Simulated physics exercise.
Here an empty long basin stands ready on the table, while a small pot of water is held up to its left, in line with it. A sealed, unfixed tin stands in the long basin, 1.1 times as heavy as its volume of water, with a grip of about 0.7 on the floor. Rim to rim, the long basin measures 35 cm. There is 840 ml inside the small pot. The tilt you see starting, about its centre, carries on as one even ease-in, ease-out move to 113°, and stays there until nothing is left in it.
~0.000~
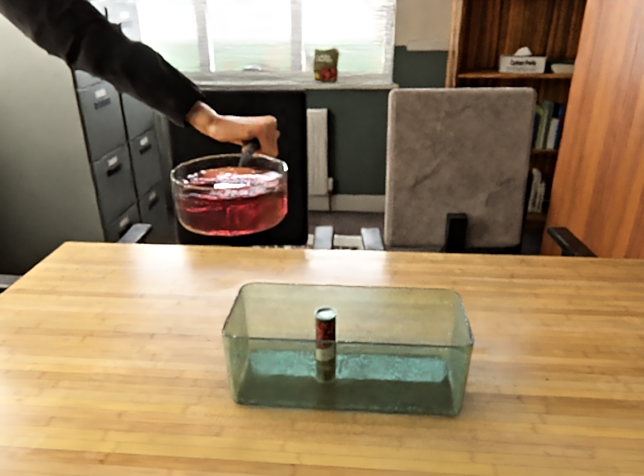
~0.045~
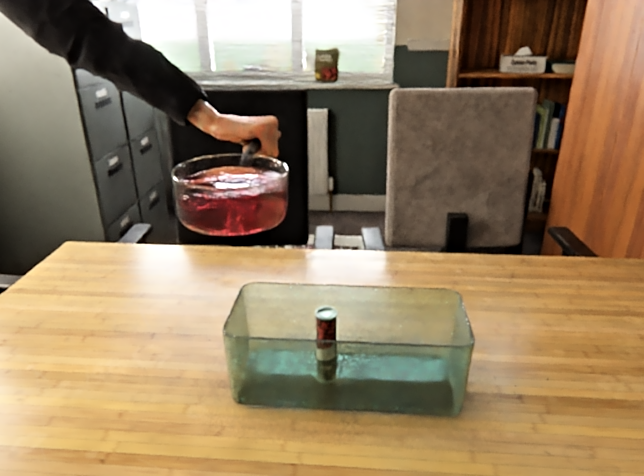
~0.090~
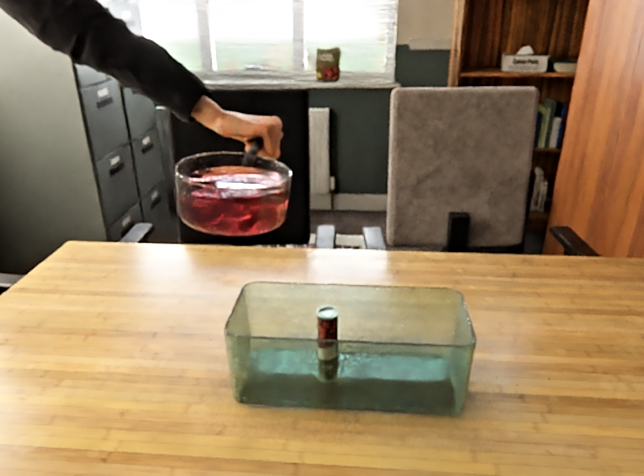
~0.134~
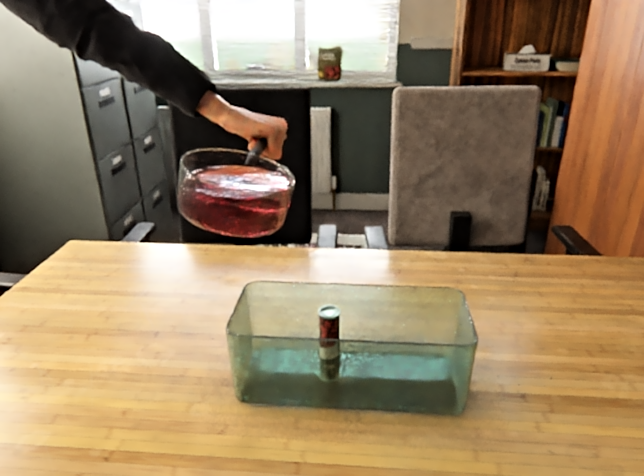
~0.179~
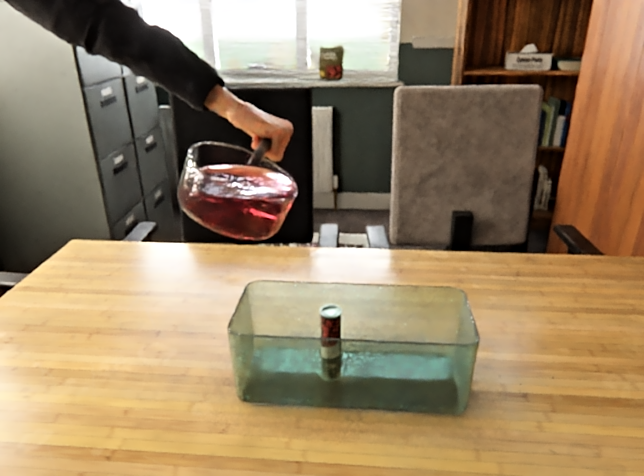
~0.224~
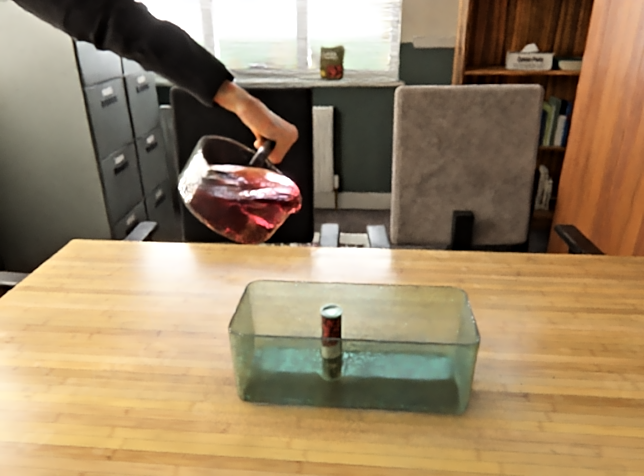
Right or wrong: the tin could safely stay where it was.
Wrong, it goes over.
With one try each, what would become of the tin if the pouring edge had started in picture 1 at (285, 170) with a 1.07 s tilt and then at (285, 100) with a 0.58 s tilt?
The tin stays vertical the first time and stays vertical the second time.
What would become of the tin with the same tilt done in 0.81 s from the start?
Outcome - the tin remains standing.
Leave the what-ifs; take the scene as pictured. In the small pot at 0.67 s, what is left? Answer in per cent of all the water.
I reckon near 2 per cent still sits there.
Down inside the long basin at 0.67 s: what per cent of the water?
Roughly 92 percent of it.
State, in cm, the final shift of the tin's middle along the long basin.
Shift of tin centre: Approx. 9.0 cm.
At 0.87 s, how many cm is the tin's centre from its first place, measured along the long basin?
It has moved some 4 cm.
Then, 0.48 s in, the tilt is 105° and 13 per cent is still to pour; the tin stands where it began.
Then, 0.67 s in, the tilt is 113° and 2 per cent is still to pour; the tin stands 1 cm from where it began.
Then, 0.87 s in, the tilt is 113° and 0 per cent is still to pour; the tin leans 22°.
Then, 1.08 s in, the tilt is 113° and 0 per cent is still to pour; the tin lies on its side.
Finally, the tin lies on its side.
